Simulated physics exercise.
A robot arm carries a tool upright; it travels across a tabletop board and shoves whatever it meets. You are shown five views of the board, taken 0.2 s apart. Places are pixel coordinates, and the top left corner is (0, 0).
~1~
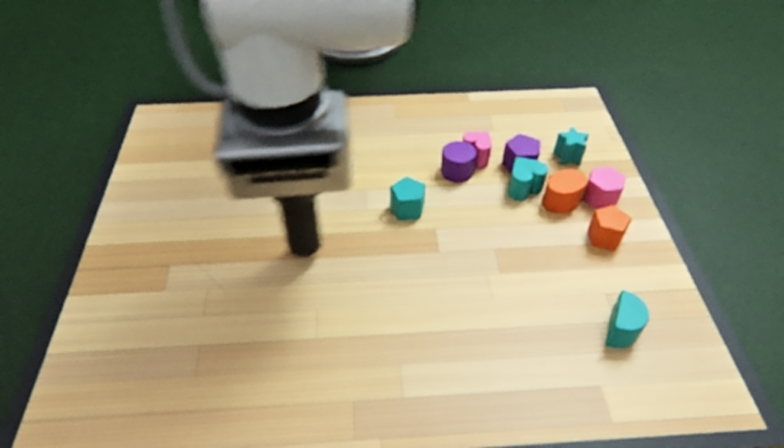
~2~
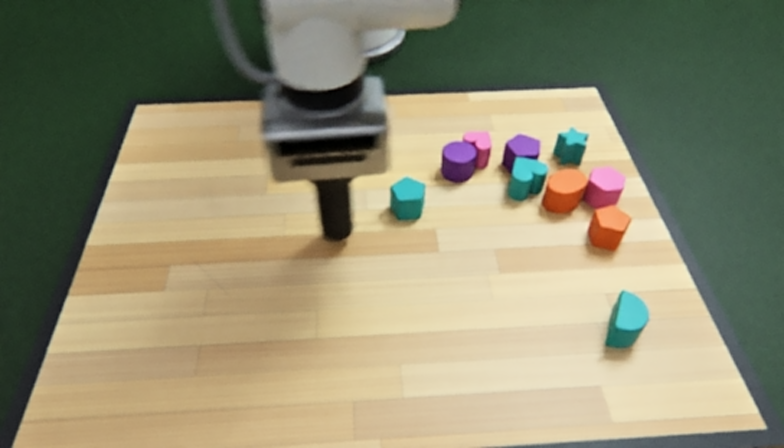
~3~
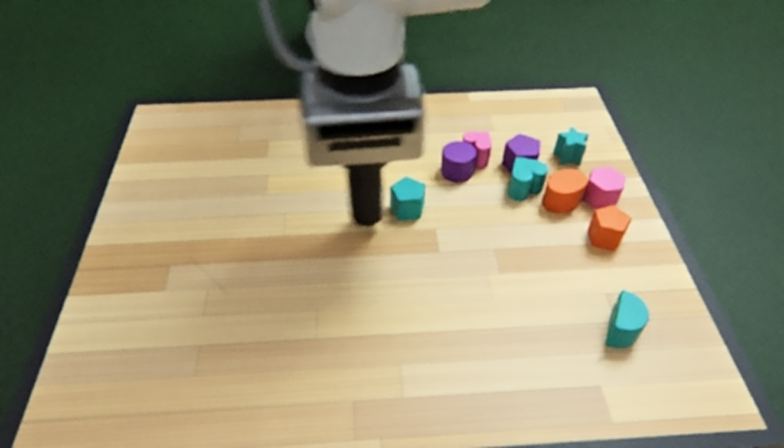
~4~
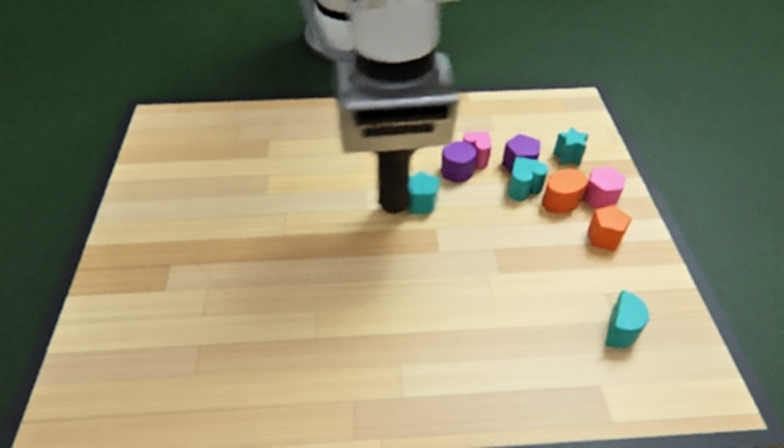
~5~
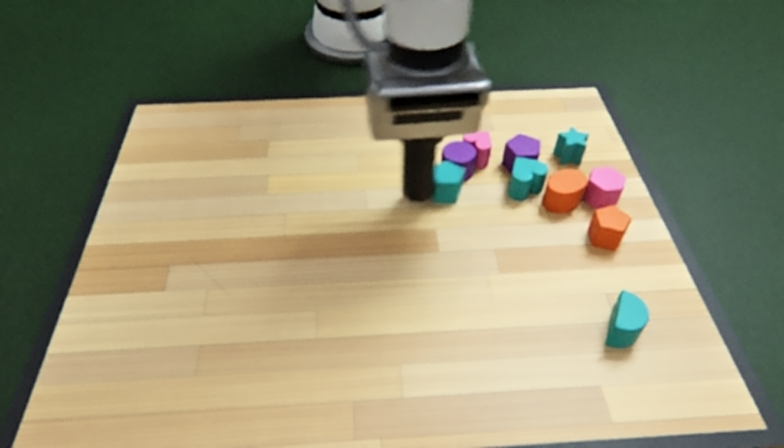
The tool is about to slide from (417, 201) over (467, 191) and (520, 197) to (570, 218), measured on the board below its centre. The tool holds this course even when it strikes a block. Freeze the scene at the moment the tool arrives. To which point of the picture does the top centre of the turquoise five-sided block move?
I expect it at (506, 151).
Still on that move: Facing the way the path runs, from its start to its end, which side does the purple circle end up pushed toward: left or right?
It moves left.
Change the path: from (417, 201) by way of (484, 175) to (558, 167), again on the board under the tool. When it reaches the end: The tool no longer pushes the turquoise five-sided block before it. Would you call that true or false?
Answer: False.
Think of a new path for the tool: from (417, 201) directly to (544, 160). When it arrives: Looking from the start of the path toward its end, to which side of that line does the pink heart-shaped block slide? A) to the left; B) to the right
A (to the left)
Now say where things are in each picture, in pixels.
In the first frame, tool's lower end at (304, 244); turquoise five-sided block at (409, 188); purple circle at (459, 151); turquoise heart-shaped block at (529, 168); orange oval at (568, 181); pink hexagonal block at (608, 178).
In the second frame, tool at (337, 229); blocks still.
In the third frame, tool at (367, 215); blocks still.
In the fourth frame, tool at (393, 202); turquoise five-sided block at (423, 183).
In the fifth frame, tool at (417, 191); turquoise five-sided block at (447, 172); purple circle at (459, 151); turquoise heart-shaped block at (529, 168); orange oval at (568, 181); pink hexagonal block at (608, 178).
What follows on the original path. One third of the way, tool at (469, 181); turquoise five-sided block at (493, 156), turned 45° anticlockwise; purple circle at (477, 136).
Two thirds of the way, tool at (522, 187); turquoise five-sided block at (506, 151), turned 55° anticlockwise; purple circle at (476, 136); turquoise heart-shaped block at (551, 168), turned 30° anticlockwise; orange oval at (577, 185); pink hexagonal block at (613, 178).
At the end, tool at (573, 208); turquoise five-sided block at (506, 151), turned 55° anticlockwise; purple circle at (476, 136); turquoise heart-shaped block at (560, 165), turned 55° anticlockwise; orange oval at (606, 191), turned 65° anticlockwise; pink hexagonal block at (626, 175).
